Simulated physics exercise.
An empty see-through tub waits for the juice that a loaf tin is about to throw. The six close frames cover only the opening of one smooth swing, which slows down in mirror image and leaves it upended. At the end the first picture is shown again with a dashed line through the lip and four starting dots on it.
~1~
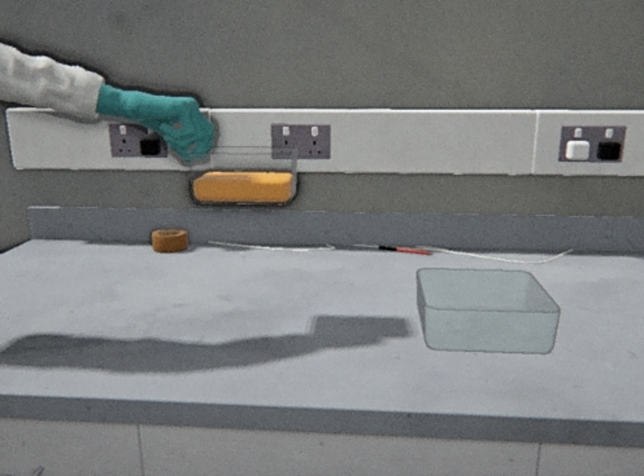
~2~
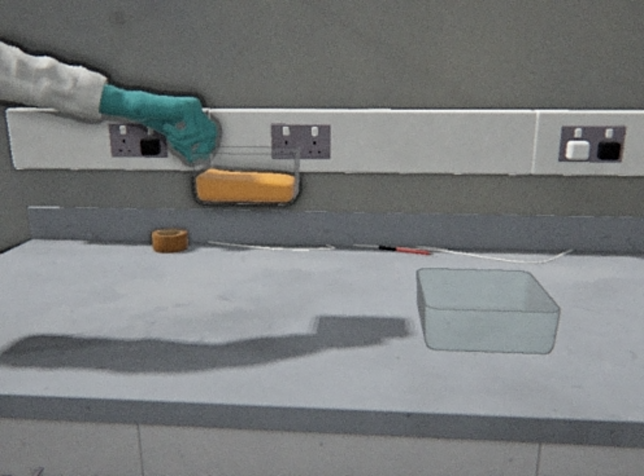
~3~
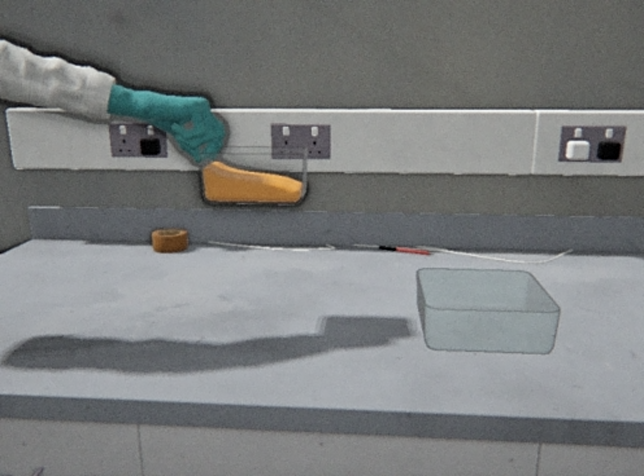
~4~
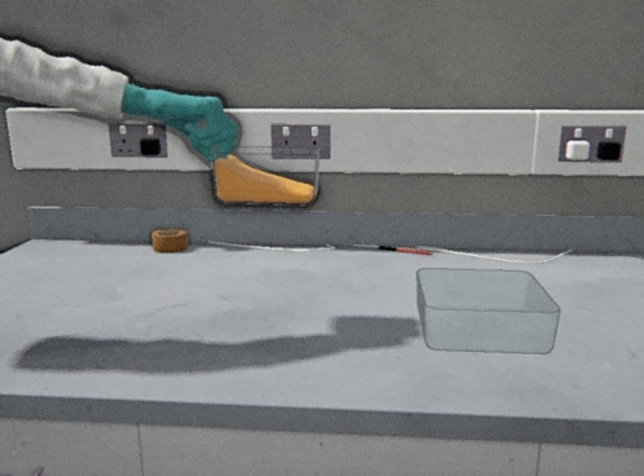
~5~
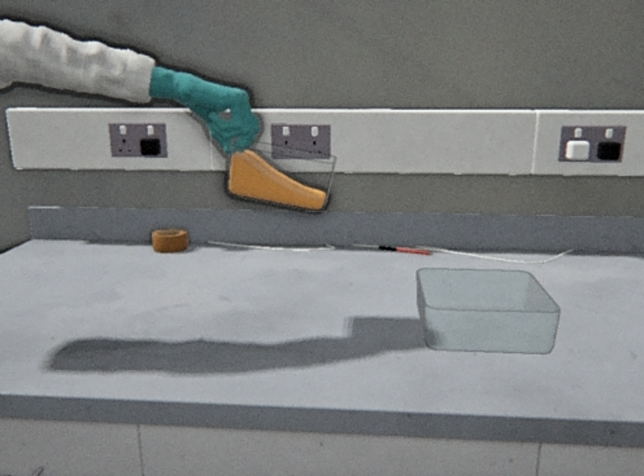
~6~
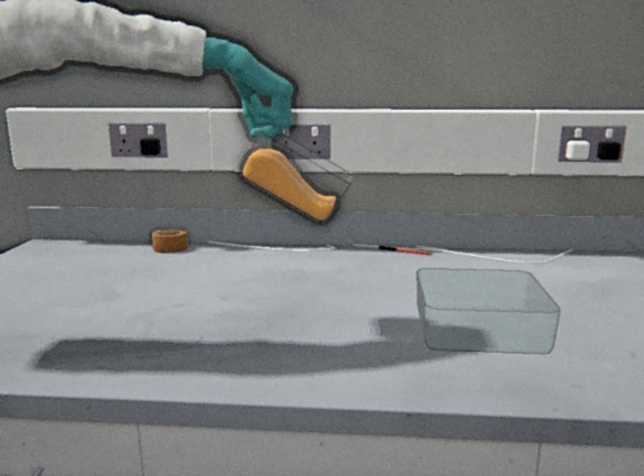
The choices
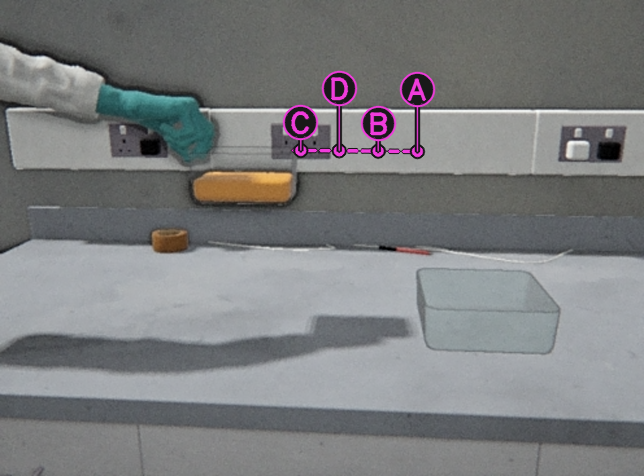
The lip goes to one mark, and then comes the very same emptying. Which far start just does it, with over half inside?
Use spot D.
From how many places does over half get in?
Three of the four.
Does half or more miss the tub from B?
No, that is safe.
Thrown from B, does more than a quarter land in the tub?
Yes, clearly.
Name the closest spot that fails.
Here it is spot C.
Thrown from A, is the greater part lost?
No, not at all.
In magenta, A at (417, 151); B at (378, 151); C at (300, 150); D at (339, 150).
For spot A, about 66 % lands in the tub, 7 % falls short and 27 % goes beside or beyond.
For spot B, about 87 % lands in the tub, 5 % falls short and 7 % goes beside or beyond.
For spot C, about 27 % lands in the tub, 67 % falls short and 6 % goes beside or beyond.
For spot D, about 67 % lands in the tub, 24 % falls short and 10 % goes beside or beyond.
